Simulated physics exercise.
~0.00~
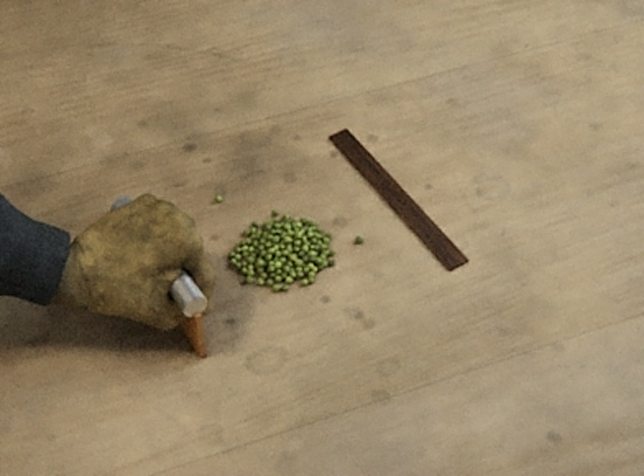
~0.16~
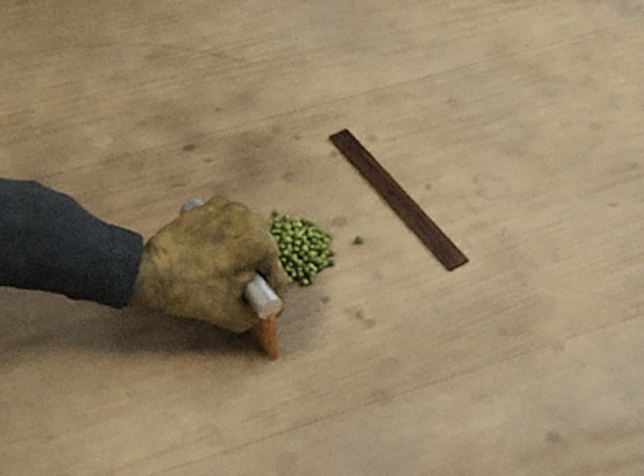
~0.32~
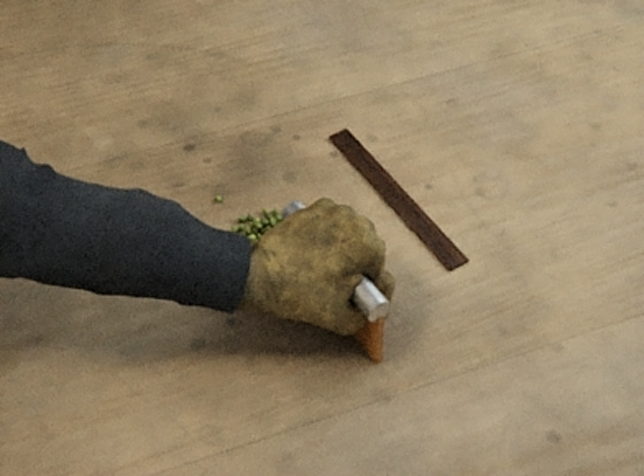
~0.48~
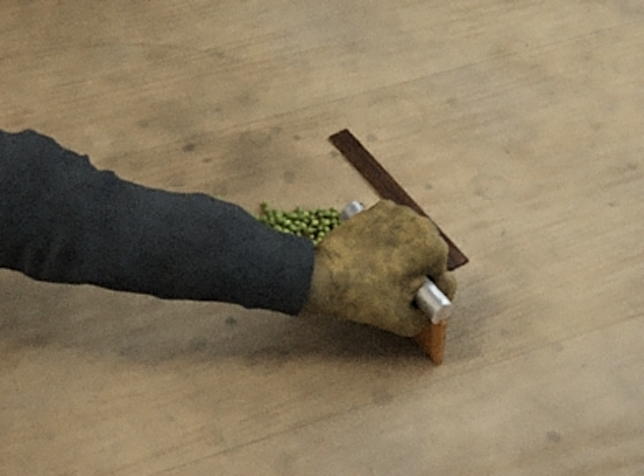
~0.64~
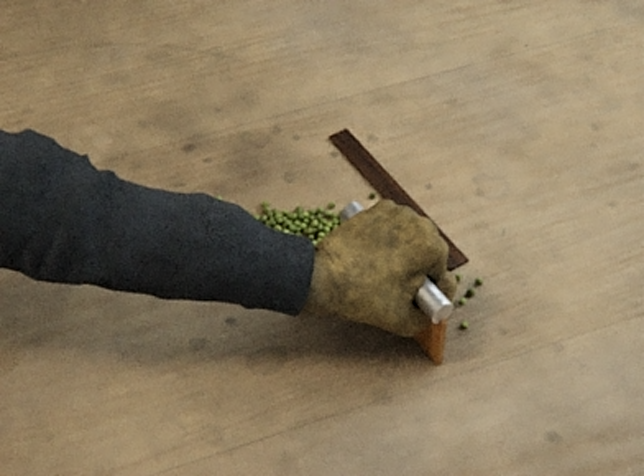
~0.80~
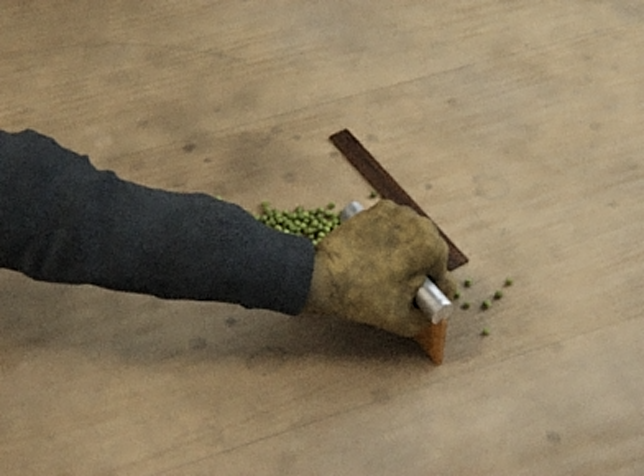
The video shows a gloved hand dragging a scraper rightward across a wooden surface, passing through a pile of small green pellets near a dark strip. The hand halts by the strip's lower end, and a few pellets scatter to the right while most remain heaped behind the hand.
